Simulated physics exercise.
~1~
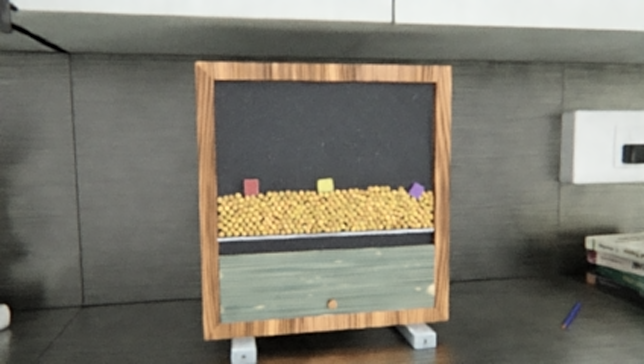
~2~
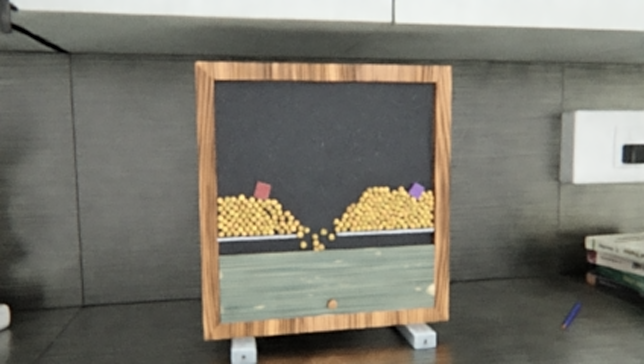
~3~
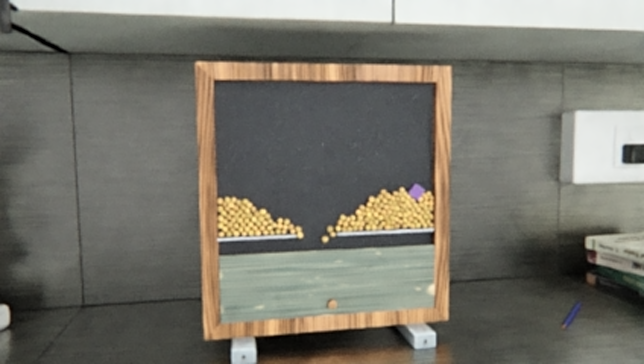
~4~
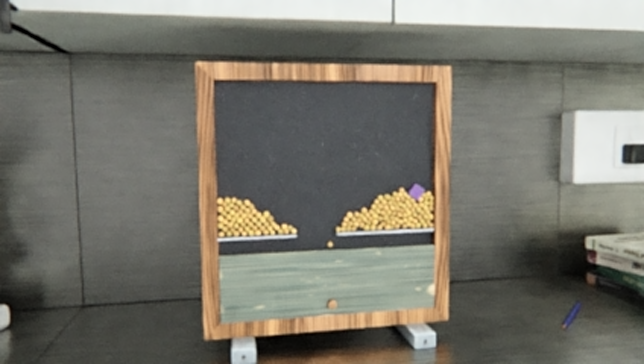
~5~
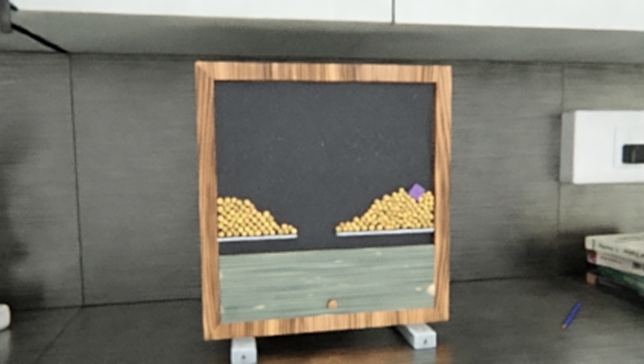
We see a wood-framed display holding pale beads topped by red, yellow and purple blocks; beads pour through a central gap, the yellow block disappears, then the red one, leaving two sloped piles with the purple block resting tilted on the right.
